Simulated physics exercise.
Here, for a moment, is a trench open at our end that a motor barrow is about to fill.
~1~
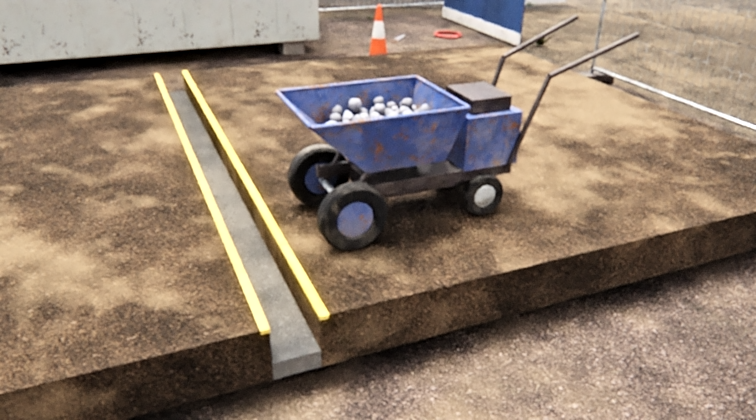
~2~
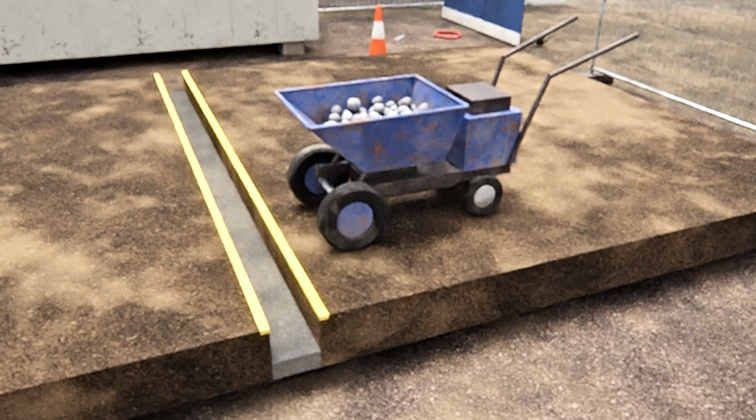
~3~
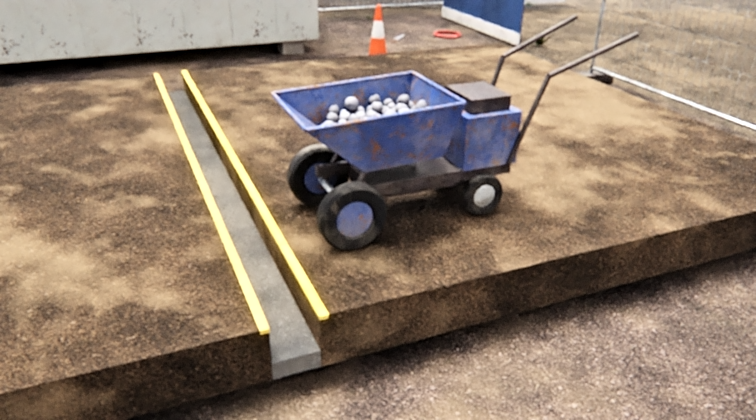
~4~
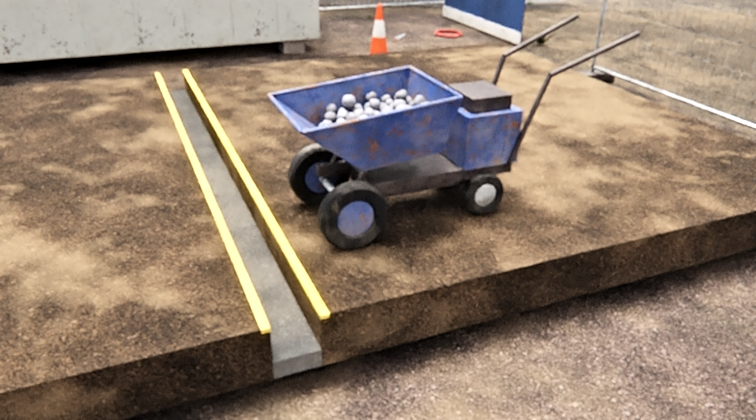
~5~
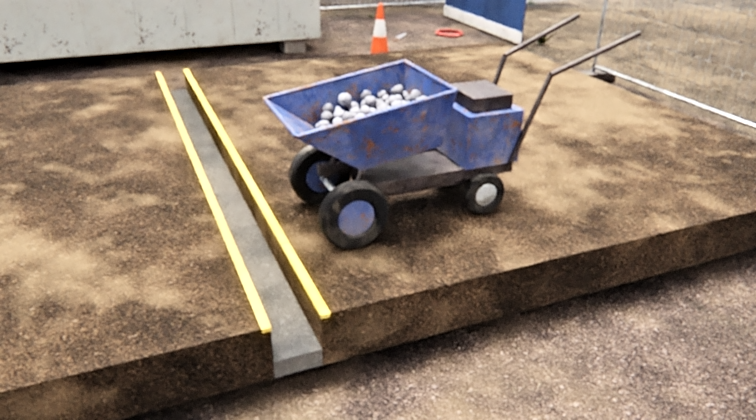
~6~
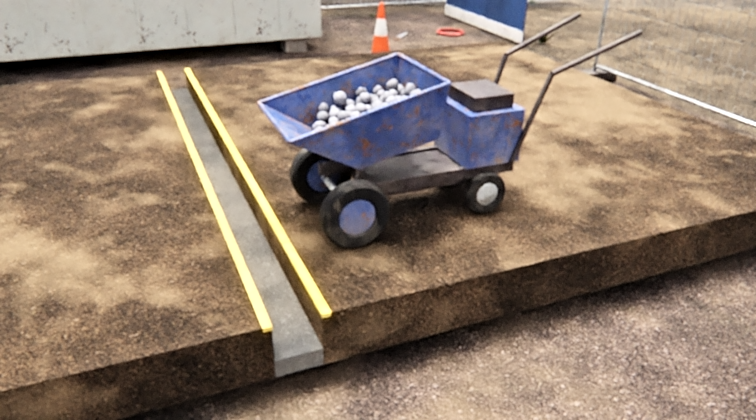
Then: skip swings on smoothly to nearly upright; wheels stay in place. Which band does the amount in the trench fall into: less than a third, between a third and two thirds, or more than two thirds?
It falls into the band less than a third.
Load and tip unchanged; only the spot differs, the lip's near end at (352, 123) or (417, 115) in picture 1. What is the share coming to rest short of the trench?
About 0 per cent first, about 50 per cent second.
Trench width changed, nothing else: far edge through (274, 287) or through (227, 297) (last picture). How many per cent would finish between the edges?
Lab note: Case 1 around 0 %, case 2 50 %.
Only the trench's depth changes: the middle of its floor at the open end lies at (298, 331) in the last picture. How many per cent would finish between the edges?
The share comes out near 0 percent.
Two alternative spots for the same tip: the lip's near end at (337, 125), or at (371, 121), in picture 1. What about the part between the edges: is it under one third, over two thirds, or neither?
At the first stop the answer is in the middle band, and at the second it is over two thirds.
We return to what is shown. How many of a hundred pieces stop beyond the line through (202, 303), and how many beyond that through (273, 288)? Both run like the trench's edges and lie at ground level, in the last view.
Around 50 per cent for the first, around 90 per cent for the second.
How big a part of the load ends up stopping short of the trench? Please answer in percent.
0 percent.
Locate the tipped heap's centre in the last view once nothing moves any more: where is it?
I'd say the middle ends up at about (179, 245).
Shortly afterwards, skip tipped steeply; the whole lot in the skip.
Next, skip tipped right over; the bulk in the skip; near a quarter beyond it; only a few falling.
Some moments later, skip tipped right over; a little in the skip; only a few in or heaped over the trench; all but a few beyond it.
In the end, skip tipped right over; a little in the skip; only a few in or heaped over the trench; all but a few beyond it.
